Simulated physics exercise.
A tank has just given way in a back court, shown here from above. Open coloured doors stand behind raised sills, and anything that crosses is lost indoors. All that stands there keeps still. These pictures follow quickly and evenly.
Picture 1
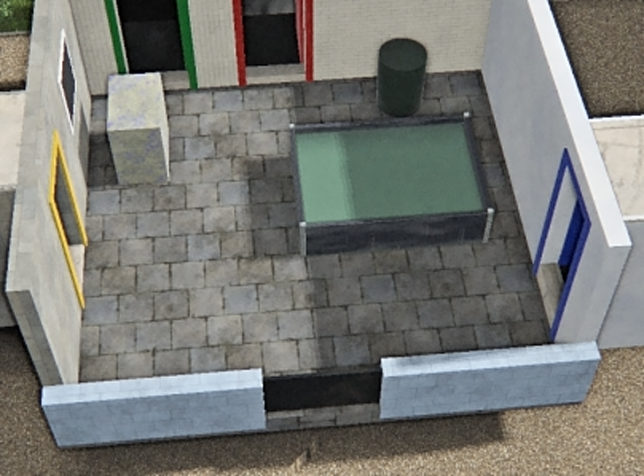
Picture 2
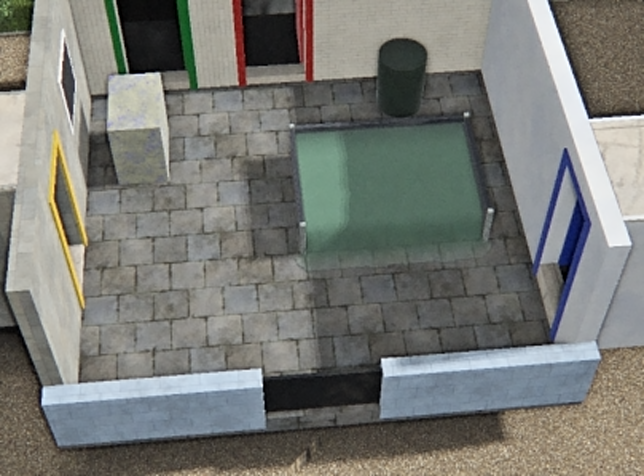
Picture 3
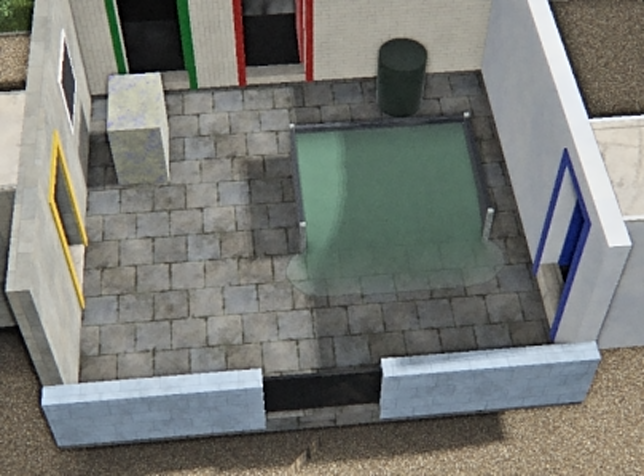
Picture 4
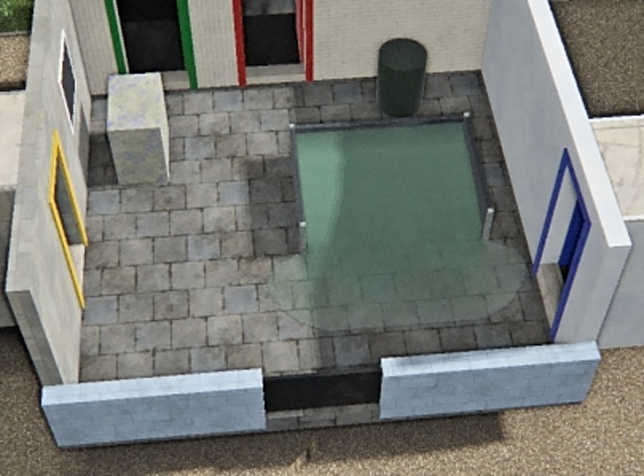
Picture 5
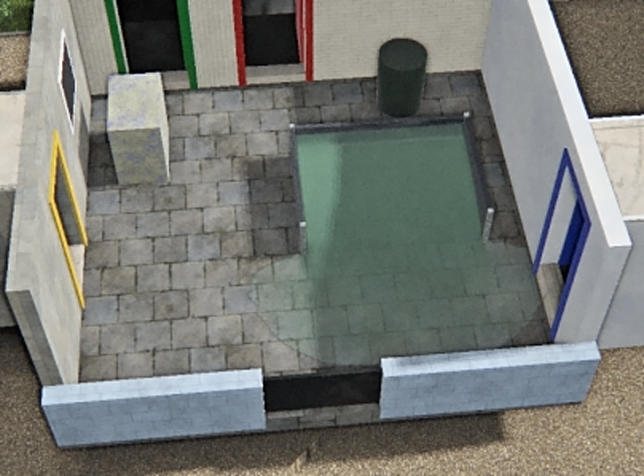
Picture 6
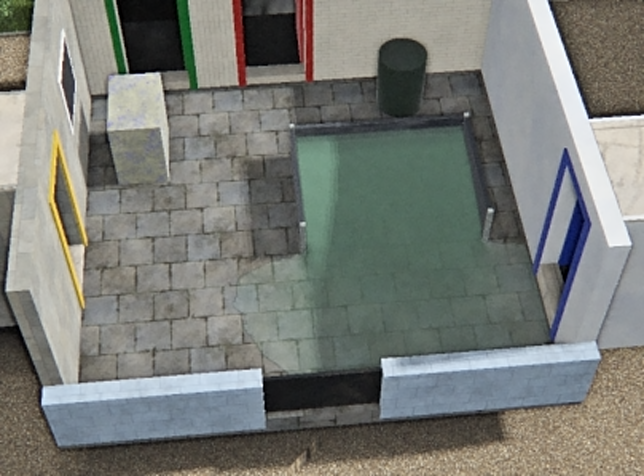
The clip opens on a walled, paved court seen from above, with still green water in a rectangular tank near a blue doorway. The tank's near side gives way and water pours out across the paving in a widening, rounded sheet, then reaches the low front wall and spreads along it.
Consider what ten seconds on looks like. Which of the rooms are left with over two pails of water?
In order: The green door swallows an okay amount of water. The yellow door swallows too much water. The red door swallows an okay amount of water. The blue door swallows an okay amount of water.
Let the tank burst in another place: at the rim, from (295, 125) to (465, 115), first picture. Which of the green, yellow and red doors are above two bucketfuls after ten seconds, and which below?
The green remains within the limit, the yellow remains within the limit and the red tops the limit.
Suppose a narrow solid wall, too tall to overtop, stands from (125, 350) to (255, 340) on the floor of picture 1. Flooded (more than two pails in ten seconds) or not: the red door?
Note - red door does not reach it.
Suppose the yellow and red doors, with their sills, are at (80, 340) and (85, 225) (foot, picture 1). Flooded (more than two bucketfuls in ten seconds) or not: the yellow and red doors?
Note - yellow door ends up above it; red door ends up short of it.
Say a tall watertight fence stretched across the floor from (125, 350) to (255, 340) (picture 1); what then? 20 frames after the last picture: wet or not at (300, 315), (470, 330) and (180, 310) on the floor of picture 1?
Taking the points in the order given, they are inundated, inundated and inundated.
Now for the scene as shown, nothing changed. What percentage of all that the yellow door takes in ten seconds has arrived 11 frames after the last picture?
About 0 %.
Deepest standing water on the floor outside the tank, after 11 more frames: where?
At about (549, 377).
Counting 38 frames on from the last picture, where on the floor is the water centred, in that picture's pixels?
It's close to (294, 255).
A moment on, water covers 30 % of the floor; the green door not reached, the yellow door not reached, the red door not reached, the blue door wet at the sill, nothing in.
Next, water covers 35 % of the floor; the green door not reached, the yellow door not reached, the red door not reached, the blue door wet at the sill, nothing in.
Then, water covers 50 % of the floor; the green door not reached, the yellow door wet at the sill, nothing in, the red door not reached, the blue door wet at the sill, nothing in.
Later, water covers 85 % of the floor; the green door wet at the sill, nothing in, the yellow door over two buckets in, the red door wet at the sill, nothing in, the blue door wet at the sill, nothing in.
In the end, water covers 95 % of the floor; the green door wet at the sill, nothing in, the yellow door over two buckets in, the red door wet at the sill, nothing in, the blue door wet at the sill, nothing in.
